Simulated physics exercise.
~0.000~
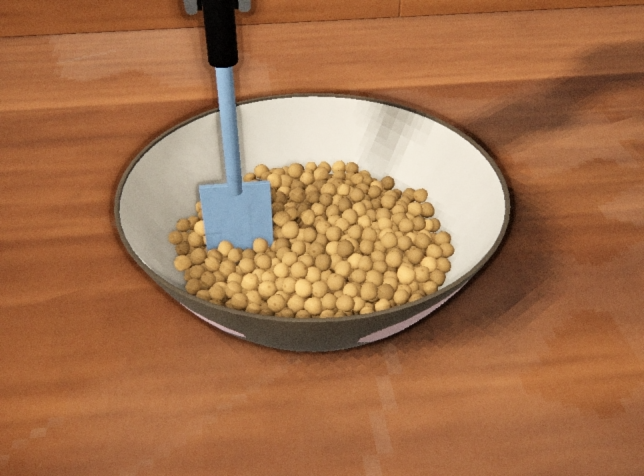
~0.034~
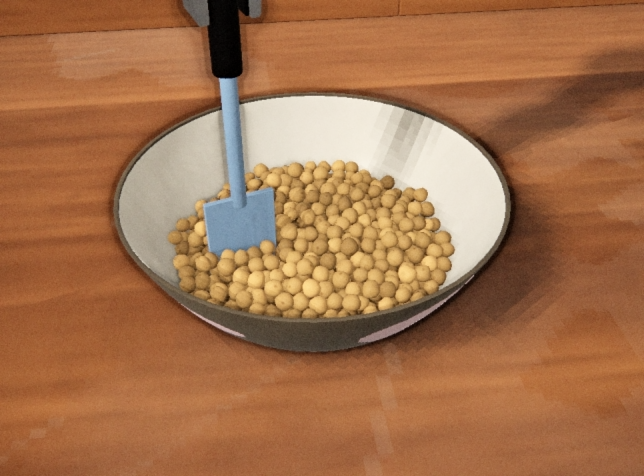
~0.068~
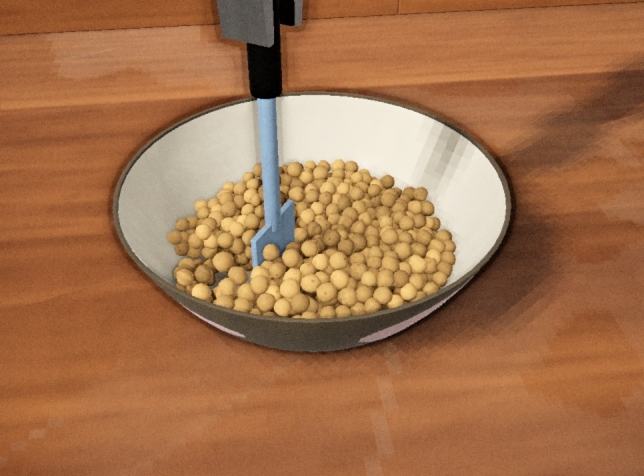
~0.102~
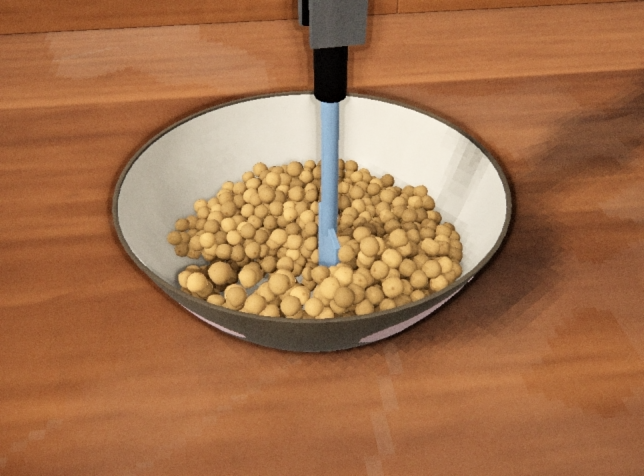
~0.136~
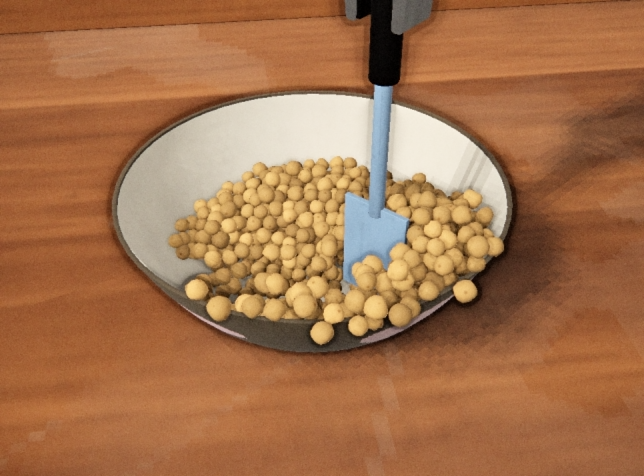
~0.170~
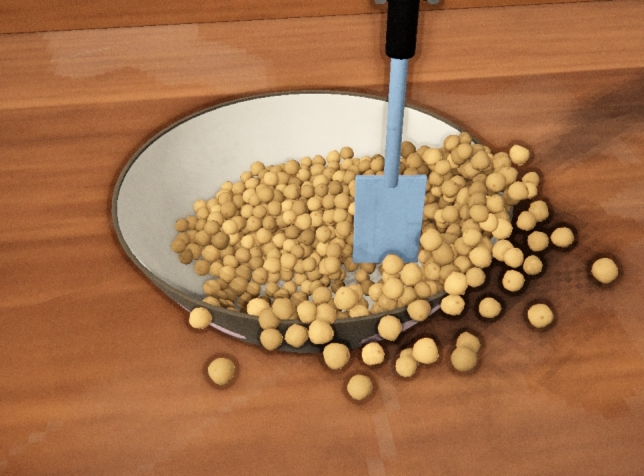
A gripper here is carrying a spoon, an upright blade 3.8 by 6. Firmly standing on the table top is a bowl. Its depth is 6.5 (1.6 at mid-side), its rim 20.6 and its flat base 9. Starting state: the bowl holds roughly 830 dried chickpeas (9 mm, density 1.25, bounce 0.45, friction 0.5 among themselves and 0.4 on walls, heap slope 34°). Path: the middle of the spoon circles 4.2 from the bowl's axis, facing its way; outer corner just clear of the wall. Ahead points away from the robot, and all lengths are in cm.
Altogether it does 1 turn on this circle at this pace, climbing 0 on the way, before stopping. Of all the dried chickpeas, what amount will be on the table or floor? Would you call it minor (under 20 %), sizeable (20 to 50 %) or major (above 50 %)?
I would call it sizeable.
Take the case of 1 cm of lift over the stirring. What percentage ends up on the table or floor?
It comes to some 25 per cent.
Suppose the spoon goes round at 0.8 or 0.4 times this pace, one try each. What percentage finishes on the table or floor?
Estimates in order: Some 15 % and some 0 %.
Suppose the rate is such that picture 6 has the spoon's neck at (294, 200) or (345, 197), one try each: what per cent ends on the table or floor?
Roughly 0 and 5 percent, in that order.
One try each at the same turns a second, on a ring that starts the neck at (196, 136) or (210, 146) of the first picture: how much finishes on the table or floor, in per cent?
Near 30 per cent and near 35 per cent, in that order.
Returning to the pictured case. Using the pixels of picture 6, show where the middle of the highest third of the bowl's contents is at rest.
Close to (245, 275).
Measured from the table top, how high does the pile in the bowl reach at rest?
Roughly 6.0 centimetres.
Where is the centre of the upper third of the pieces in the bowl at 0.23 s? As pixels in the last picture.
I'd put it at around (384, 134).
By 0.23 s, 238° round, highest piece 10 above the table; 737 in the bowl, 3 on the table or floor, 88 in flight or on the tool.
By 0.28 s, 304° round, highest piece 10 above the table; 672 in the bowl, 39 on the table or floor, 117 in flight or on the tool.
By 0.51 s, 0° round, highest piece 7 above the table; 592 in the bowl, 235 on the table or floor, 1 in flight or on the tool.
By 1.21 s, 0° round, highest piece 6 above the table; 592 in the bowl, 236 on the table or floor.
Final count, 592 in the bowl, 236 on the table or floor. That is 29 % on the table or floor.
